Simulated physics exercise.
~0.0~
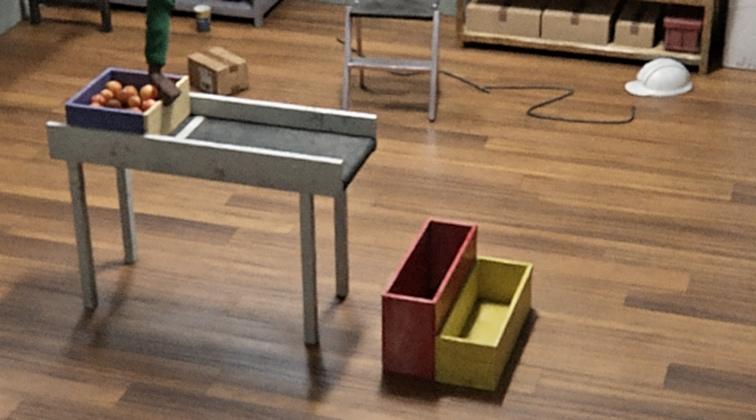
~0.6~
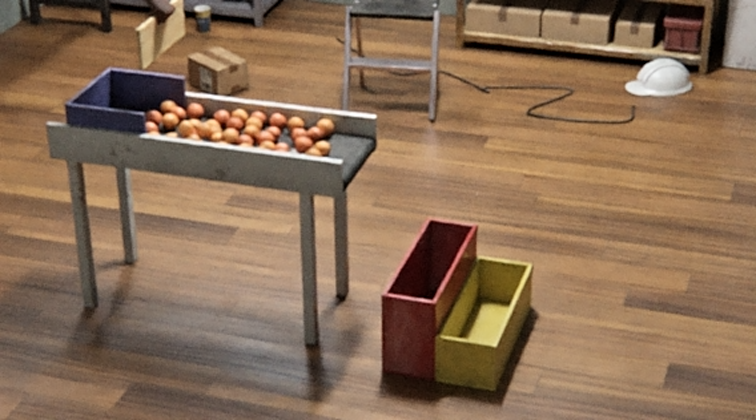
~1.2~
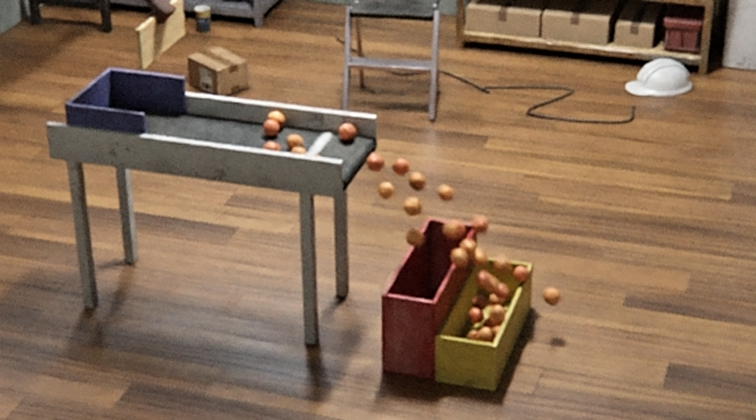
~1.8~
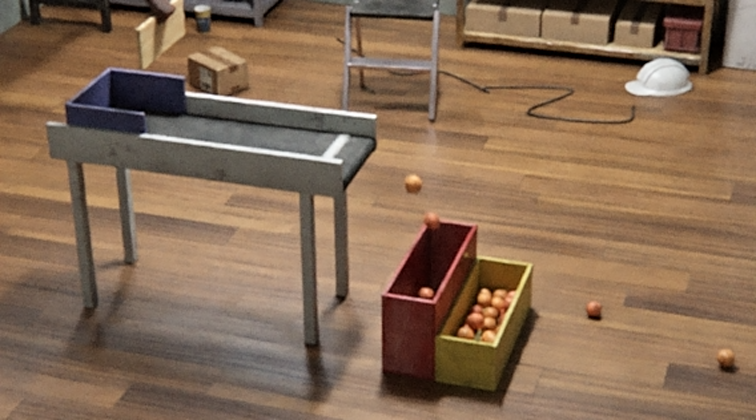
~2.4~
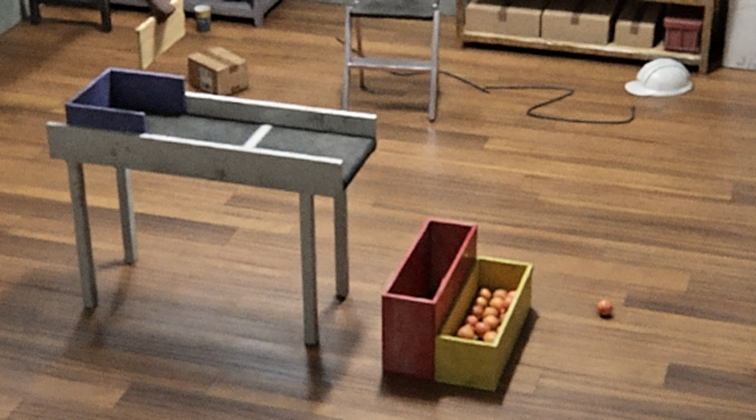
Oranges spill from a blue pen along a moving belt once a hand lifts its gate, then fly off the right end toward a red tote and a yellow bin; most land in the yellow bin, some drop into the red tote, and one rests on the floor beyond.
